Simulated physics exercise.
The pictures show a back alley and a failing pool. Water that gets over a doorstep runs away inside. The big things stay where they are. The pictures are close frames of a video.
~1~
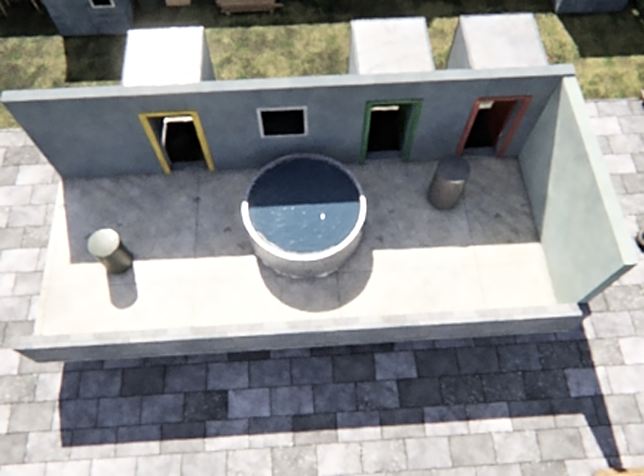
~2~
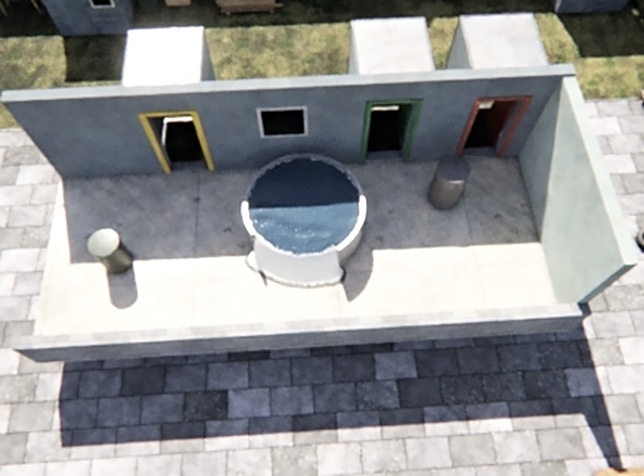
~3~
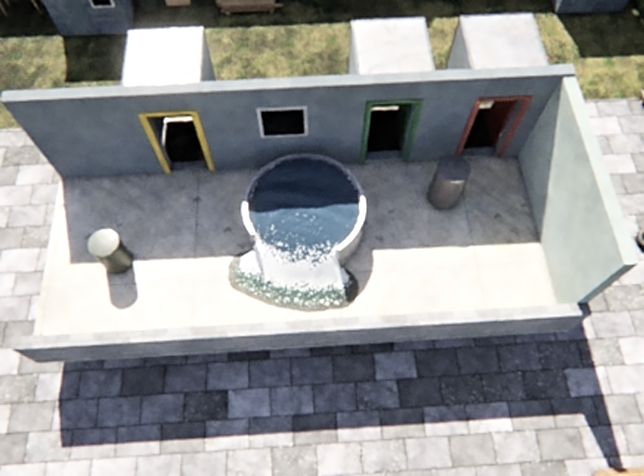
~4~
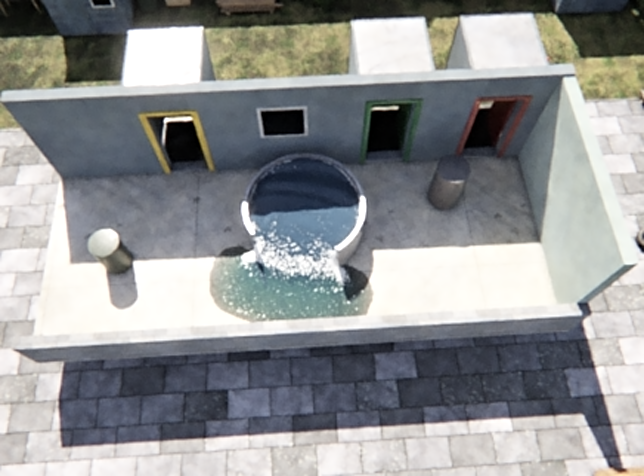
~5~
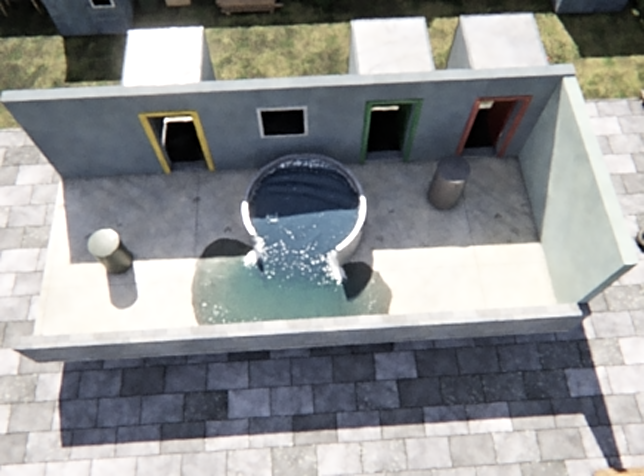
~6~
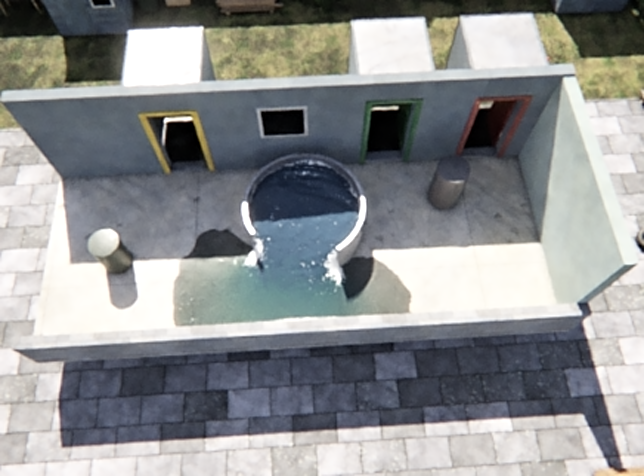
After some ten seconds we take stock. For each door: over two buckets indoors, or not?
In the end: The green door holds within the limit; the yellow door holds within the limit; the red door floods.
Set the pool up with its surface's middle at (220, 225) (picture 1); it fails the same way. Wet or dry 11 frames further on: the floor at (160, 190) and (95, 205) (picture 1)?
In that order: Not flooded, no water.
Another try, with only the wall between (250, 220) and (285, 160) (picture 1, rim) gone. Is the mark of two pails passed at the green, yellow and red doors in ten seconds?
One by one: The green door stays under; the yellow door goes over; the red door holds.
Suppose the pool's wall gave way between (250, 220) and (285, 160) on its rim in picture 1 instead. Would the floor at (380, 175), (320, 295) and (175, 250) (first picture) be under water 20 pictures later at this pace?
One after the other: Awash, not flooded, wet.
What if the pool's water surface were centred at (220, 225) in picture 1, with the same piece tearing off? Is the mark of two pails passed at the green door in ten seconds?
One by one: The green door is under.
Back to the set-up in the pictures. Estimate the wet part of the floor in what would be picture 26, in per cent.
About 75 per cent.
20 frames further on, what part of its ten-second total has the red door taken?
Roughly 0 per cent.
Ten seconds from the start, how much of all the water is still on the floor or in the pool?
Close to 58 %.
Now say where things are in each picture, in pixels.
The first frame shows the pool at (304, 206) is whole and still.
In the second frame, the front is at (342, 276), out from the gap at (293, 268).
In the third frame, water pours out at (293, 269) and has run to (353, 297).
In the fourth frame, the front is at (213, 288), out from the gap at (293, 270).
In the fifth frame, the front is at (201, 319), out from the gap at (293, 270).
In the sixth frame, water pours out at (293, 270) and has run to a hidden place.
A moment on, water covers 30 % of the floor; the green door not reached, the yellow door not reached, the red door not reached.
Next, water covers 50 % of the floor; the green door not reached, the yellow door not reached, the red door not reached.
Then, water covers 75 % of the floor; the green door not reached, the yellow door not reached, the red door not reached.
Later, water covers 90 % of the floor; the green door wet at the sill, nothing in, the yellow door under two buckets in, the red door over two buckets in.
In the end, water covers 100 % of the floor; the green door wet at the sill, nothing in, the yellow door under two buckets in, the red door far over two buckets in.
